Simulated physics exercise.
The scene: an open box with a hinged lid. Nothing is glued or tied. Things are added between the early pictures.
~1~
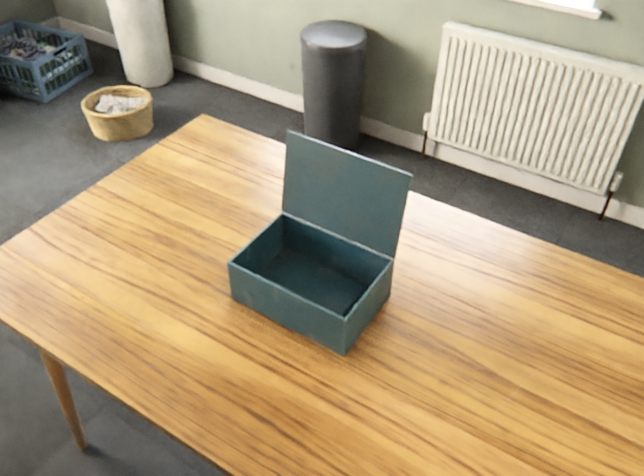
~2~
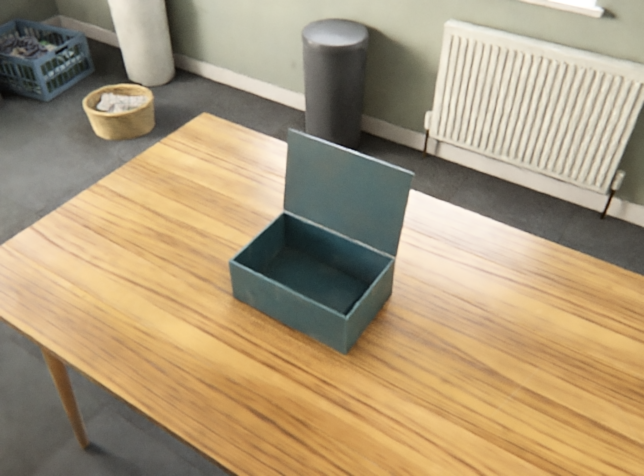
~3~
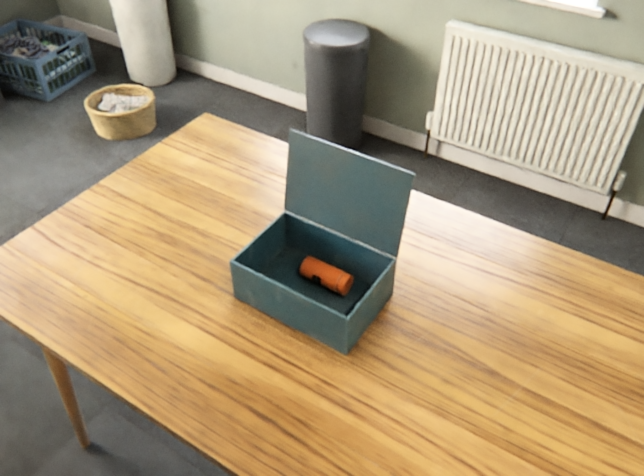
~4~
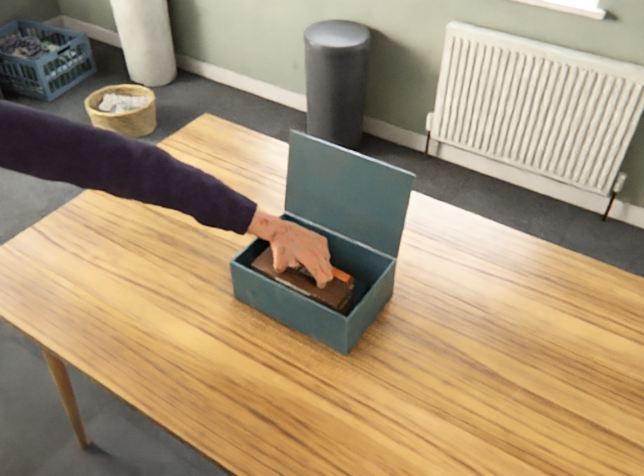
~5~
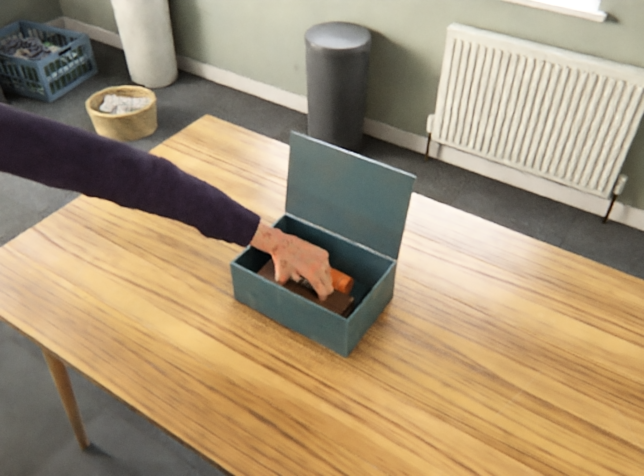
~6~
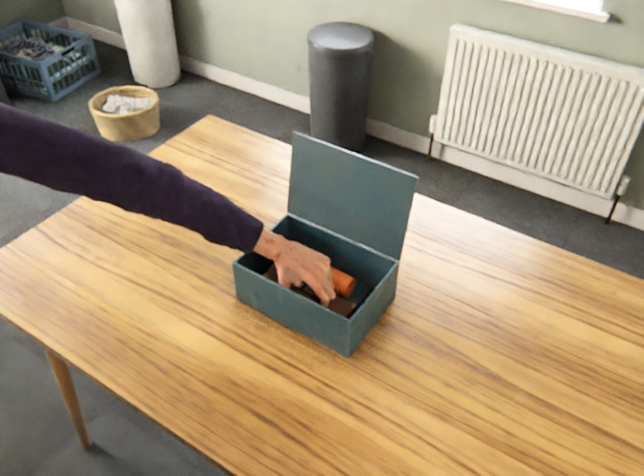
A hand lowers a brown carton into an open box beside an orange shaker.
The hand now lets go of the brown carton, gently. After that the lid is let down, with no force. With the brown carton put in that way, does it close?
Outcome: The lid sits on the rim.
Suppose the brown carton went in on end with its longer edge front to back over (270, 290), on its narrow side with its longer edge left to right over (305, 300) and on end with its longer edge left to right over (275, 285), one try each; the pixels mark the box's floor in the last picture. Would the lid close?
In the first case it stays ajar; in the second case it shuts flat; in the third case it will not close.
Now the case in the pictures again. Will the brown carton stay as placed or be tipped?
It keeps its pose.
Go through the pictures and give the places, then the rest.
The last thing is not in view yet, in the first frame.
The last thing is not in view yet, in the second frame.
The last thing is not in view yet; orange shaker (327, 276), in the third frame.
On its way; brown carton (302, 285), in the fourth frame.
On its way, in the fifth frame.
In place under the hand, in the sixth frame.
Then, 1.40 s later than the last frame, lid 78° above the rim.
Then, 1.70 s later than the last frame, lid 47° above the rim.
Then, 1.90 s later than the last frame, lid 14° above the rim.
When it is over, lid shut; both as before. End places, in pixels of the last picture, brown carton near (305, 303).
